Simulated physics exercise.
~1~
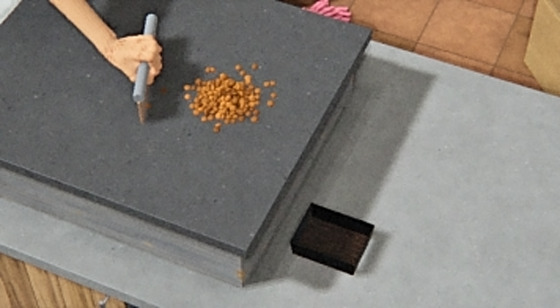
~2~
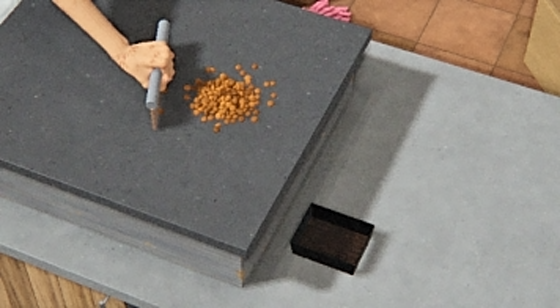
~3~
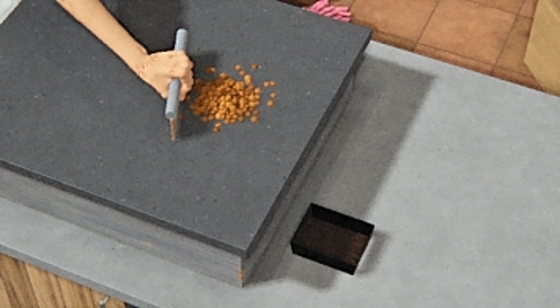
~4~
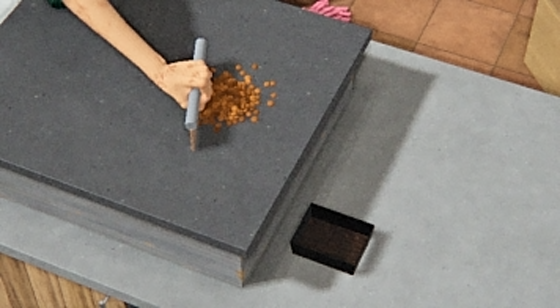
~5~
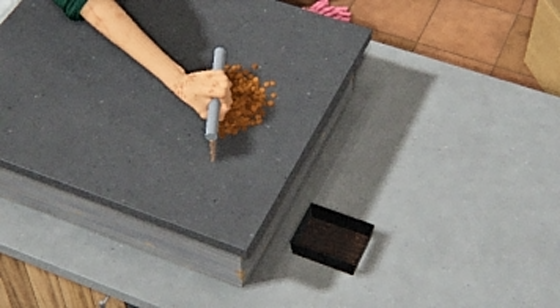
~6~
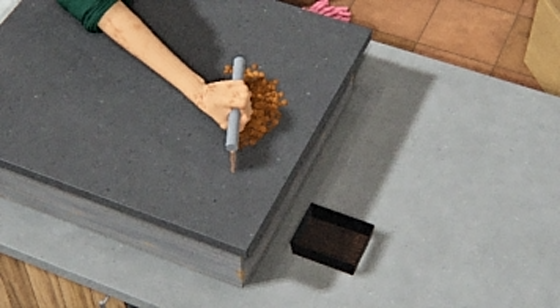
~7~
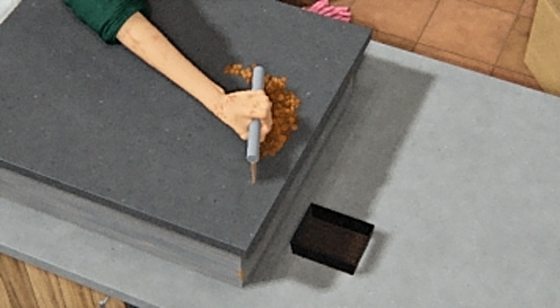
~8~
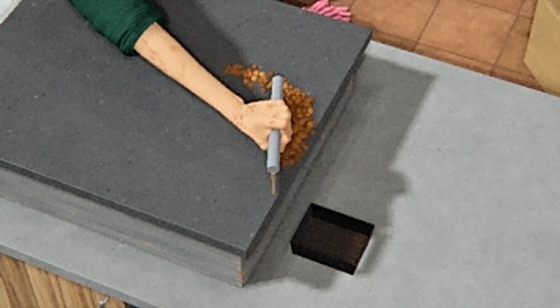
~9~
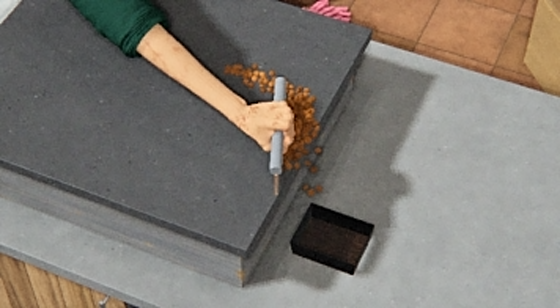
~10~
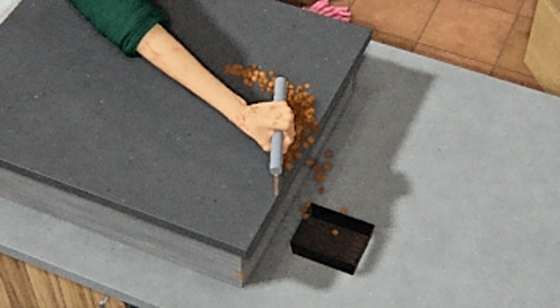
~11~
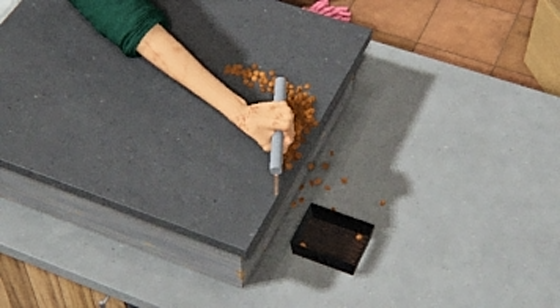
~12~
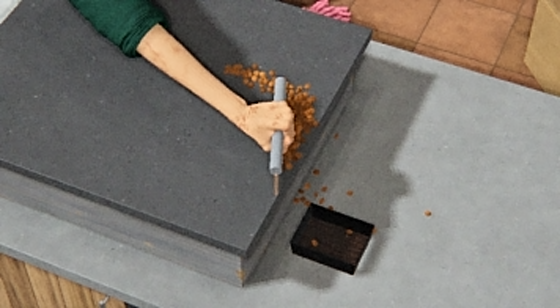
A hand pushed a pile of orange-brown cat kibble across a dark raised slab with a gray scraper, stopping at the edge, where a few bits spilled over and scattered around the black tin below while most stayed on top.
